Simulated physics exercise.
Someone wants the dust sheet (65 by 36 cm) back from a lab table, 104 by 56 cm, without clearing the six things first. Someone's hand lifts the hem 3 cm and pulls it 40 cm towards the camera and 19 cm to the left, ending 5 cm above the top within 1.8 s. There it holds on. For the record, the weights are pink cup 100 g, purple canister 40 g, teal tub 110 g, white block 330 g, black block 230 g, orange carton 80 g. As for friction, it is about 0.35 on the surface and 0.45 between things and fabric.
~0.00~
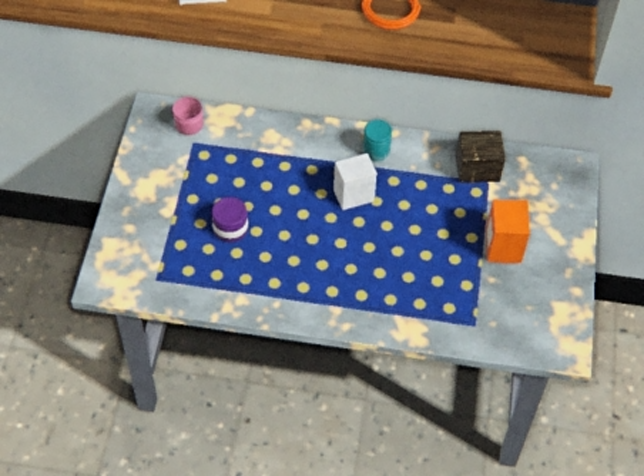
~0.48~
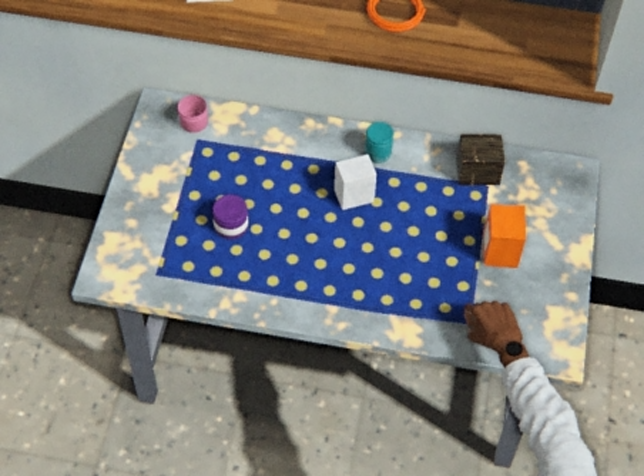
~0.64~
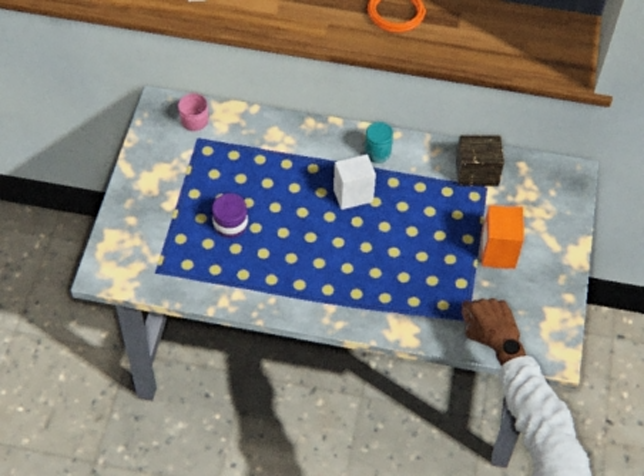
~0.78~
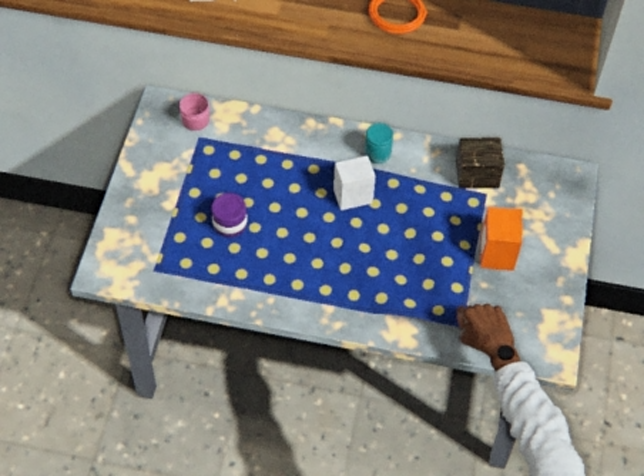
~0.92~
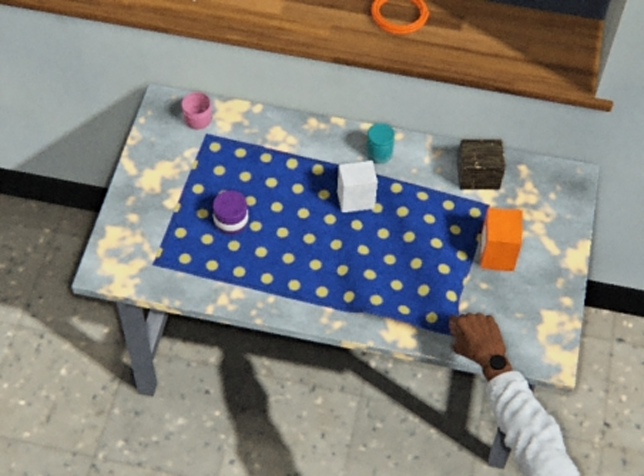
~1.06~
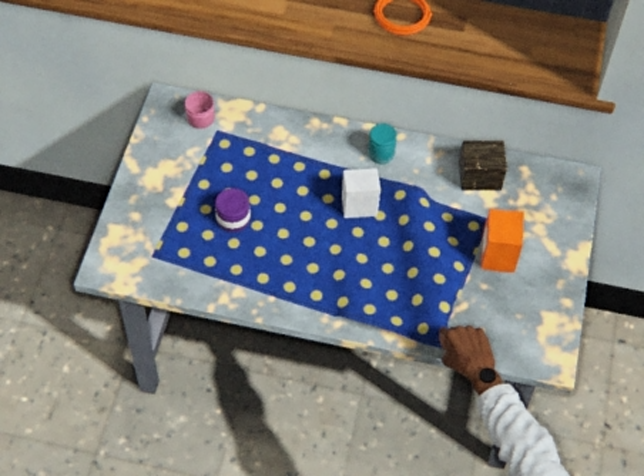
On a speckled table, a hand grips a spotted blue cloth's corner and pulls it towards the viewer and left.
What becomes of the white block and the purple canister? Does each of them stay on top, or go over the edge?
One by one: I'd bet the white block never leaves the surface; I'd bet the purple canister never leaves the surface.
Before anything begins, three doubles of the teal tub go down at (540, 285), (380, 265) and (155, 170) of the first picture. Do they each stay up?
In turn: Remains, goes over, remains.
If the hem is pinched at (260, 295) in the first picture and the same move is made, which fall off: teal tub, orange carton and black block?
If so, teal tub is still on top, orange carton is still on top and black block is still on top.
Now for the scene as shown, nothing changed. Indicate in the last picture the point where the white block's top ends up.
The top finishes roughly at pixel (367, 306) of the last view.
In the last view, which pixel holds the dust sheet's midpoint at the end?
(315, 331), roughly.
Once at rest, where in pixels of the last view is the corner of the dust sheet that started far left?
In the final picture it's somewhere around (305, 182).
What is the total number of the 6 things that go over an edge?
My count is 0.
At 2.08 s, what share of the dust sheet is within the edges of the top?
About 60 per cent.
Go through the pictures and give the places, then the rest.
White block (356, 167); purple canister (229, 211); dust sheet corners (156, 281) (193, 143) (475, 327), in the first picture.
Dust sheet corners (156, 275) (197, 140); grip (471, 325), in the second picture.
Dust sheet corners (155, 273) (197, 138); grip (468, 322), in the third picture.
Dust sheet corners (154, 271) (199, 137); grip (463, 327), in the fourth picture.
White block (358, 173); dust sheet corners (152, 265) (206, 134); grip (456, 336), in the fifth picture.
White block (362, 180); purple canister (232, 202); dust sheet corners (151, 257); grip (446, 348), in the sixth picture.
At 1.4 s, 95 % of the dust sheet is still over the top; white block 10 cm off its start, purple canister 1 cm off its start.
At 1.7 s, 75 % of the dust sheet is still over the top; white block 19 cm off its start, purple canister 5 cm off its start.
At 2.1 s, 60 % of the dust sheet is still over the top; white block 29 cm off its start at (370, 288), purple canister 10 cm off its start at (250, 239).
At 2.4 s, 50 % of the dust sheet is still over the top; white block 33 cm off its start, purple canister 12 cm off its start.
At 4.0 s, 50 % of the dust sheet is still over the top; white block 33 cm off its start at (367, 306), purple canister 12 cm off its start at (251, 250).
